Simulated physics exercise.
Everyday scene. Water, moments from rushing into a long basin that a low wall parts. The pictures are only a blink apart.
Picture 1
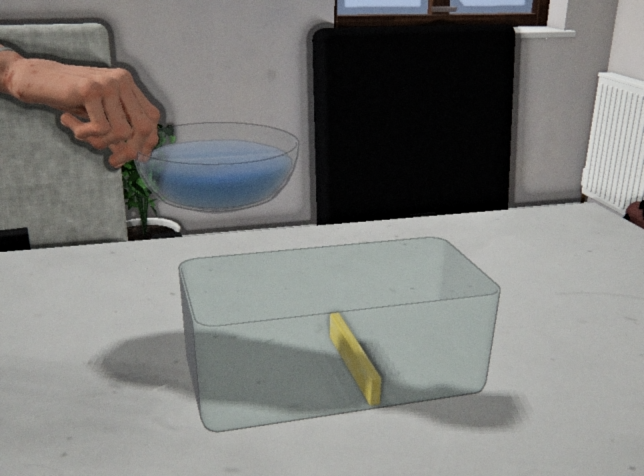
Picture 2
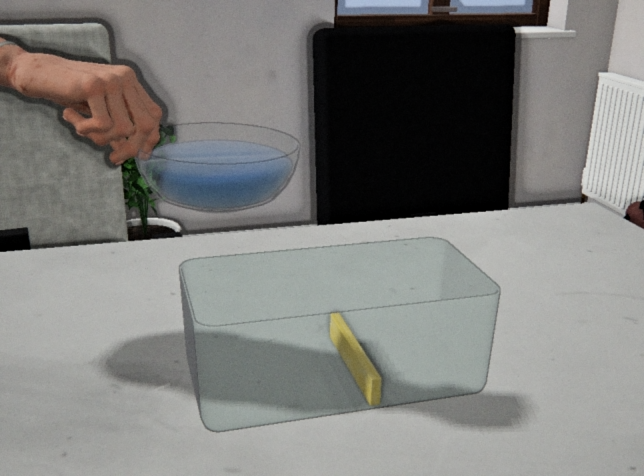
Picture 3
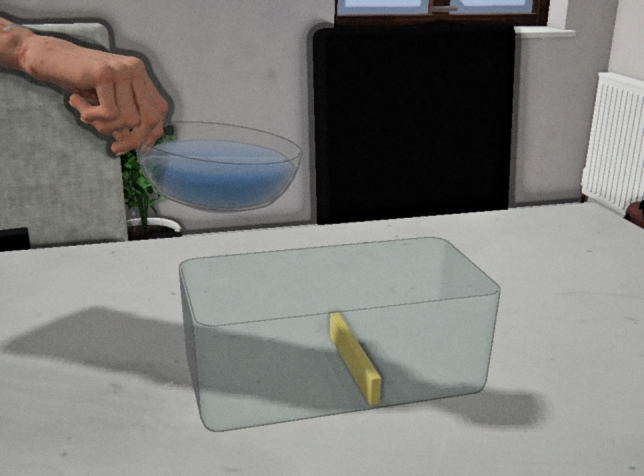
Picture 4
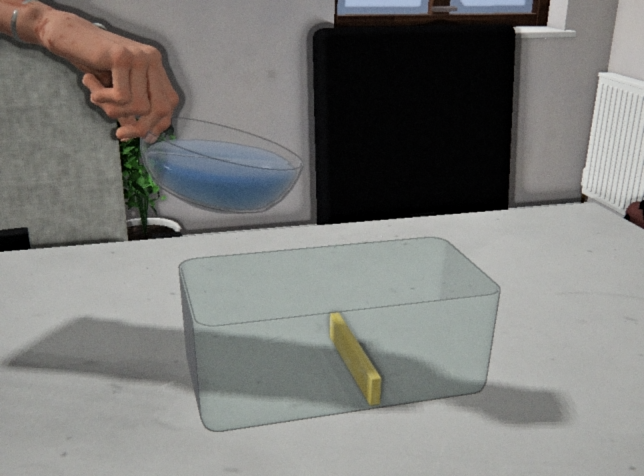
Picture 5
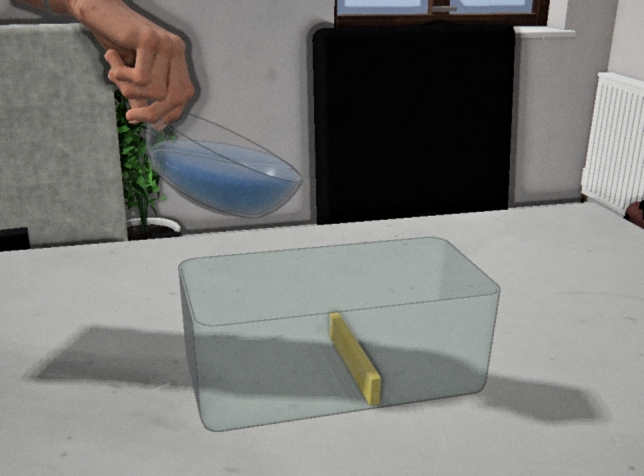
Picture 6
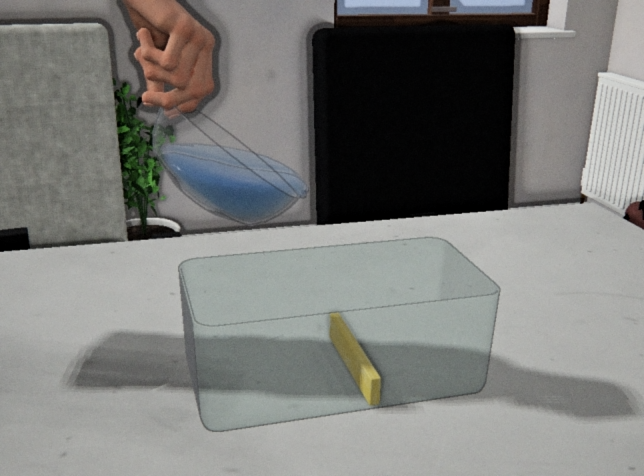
In a room with a pale tabletop, a dark chair, a plant and a white radiator behind, a still camera looks slightly down. A hand at the upper left holds a clear bowl of blue liquid above a long glass basin parted by a low yellow wall. The hand rises and moves right, tilting the bowl rightward until the liquid reaches its lowered rim and just begins crossing it.
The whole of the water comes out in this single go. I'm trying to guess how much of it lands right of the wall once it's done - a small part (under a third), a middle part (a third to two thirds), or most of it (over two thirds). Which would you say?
I'd say a small part, under a third.
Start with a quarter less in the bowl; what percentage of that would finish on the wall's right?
I'd reckon close to 10 %.
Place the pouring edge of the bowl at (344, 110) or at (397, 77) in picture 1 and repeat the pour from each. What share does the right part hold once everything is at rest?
Try one: 55 %; try two: 60 %.
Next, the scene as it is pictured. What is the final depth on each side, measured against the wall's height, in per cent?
50 % left, 20 % right.
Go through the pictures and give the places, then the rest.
It leans 0°; its right rim is at (296, 140); the water meets the walls at (139, 161) and (290, 153); the long basin's rim runs from (186, 293) to (471, 264); the wall's top is at (354, 345), in the first picture.
It leans 2°; its right rim is at (297, 142); the water meets the walls at (139, 160) and (290, 154), in the second picture.
It leans 7°; its right rim is at (298, 149); the water meets the walls at (141, 156) and (292, 158), in the third picture.
It leans 15°; its right rim is at (300, 160); the water meets the walls at (144, 152) and (294, 162), in the fourth picture.
It leans 27°; its right rim is at (299, 176); the water meets the walls at (150, 149) and (294, 165), in the fifth picture.
It leans 39°; its right rim is at (294, 193); the water meets the walls at (158, 151) and (279, 172); 7 per cent is over the edge, in the sixth picture.
A moment on, the bowl is tipped right over and 1 per cent is still to pour, 78 is left of the wall and 6 right of it.
Next, the bowl is tipped right over and 0 per cent is still to pour, 74 is left of the wall and 16 right of it.
Then the bowl is tipped right over and 0 per cent is still to pour, 73 is left of the wall and 18 right of it.
Later the bowl is tipped right over and 0 per cent is still to pour, 74 is left of the wall and 19 right of it.
In the end 74 per cent lies left of the wall, 19 right of it and 8 outside.
